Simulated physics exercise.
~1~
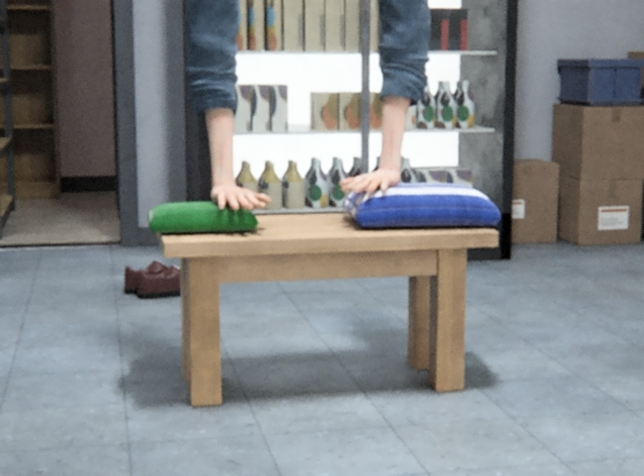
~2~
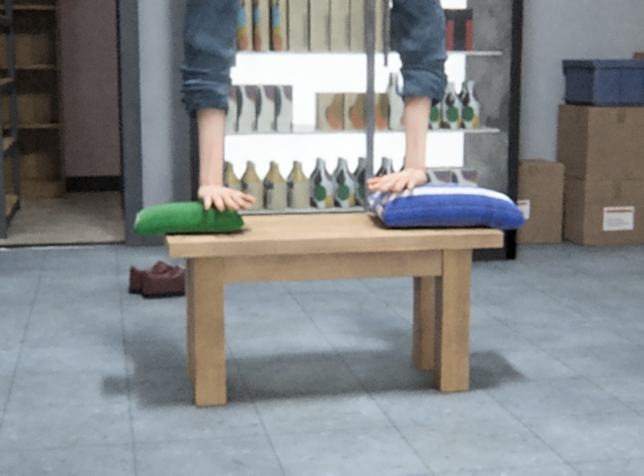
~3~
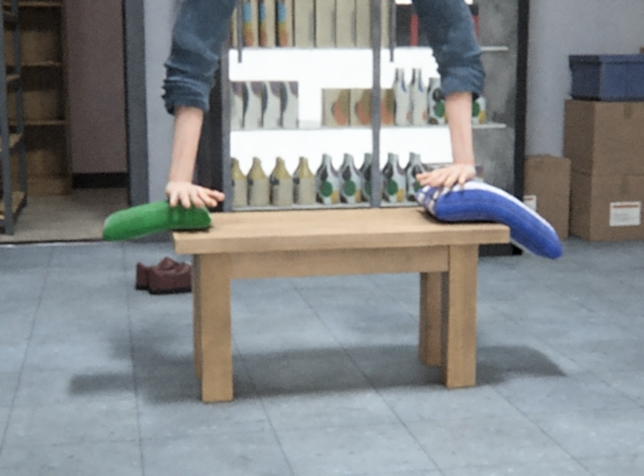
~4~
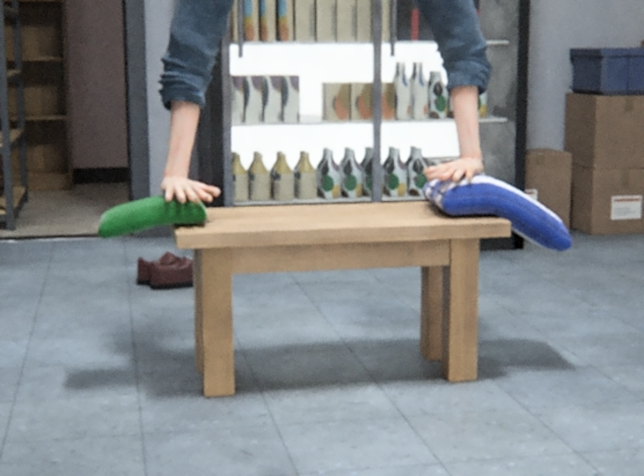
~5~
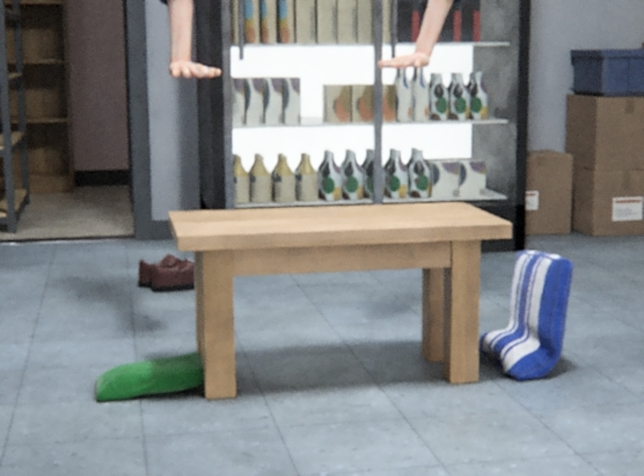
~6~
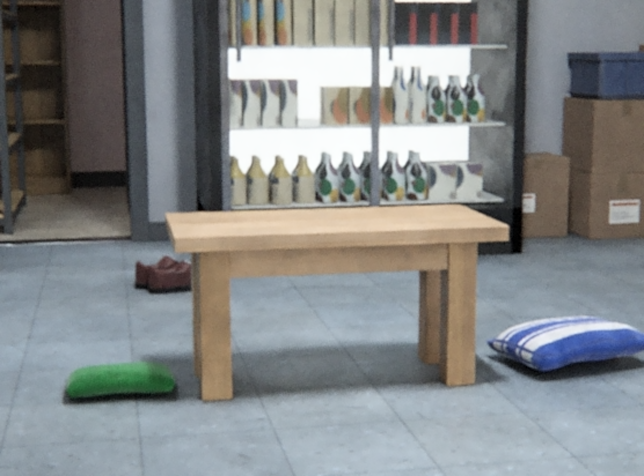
We see two hands push a green rice sack left and a blue-and-white cushion right along a wooden side table until both tip outwards over the ends. The hands lift away, and both drop, the sack coming to rest on the floor at left and the cushion at right.
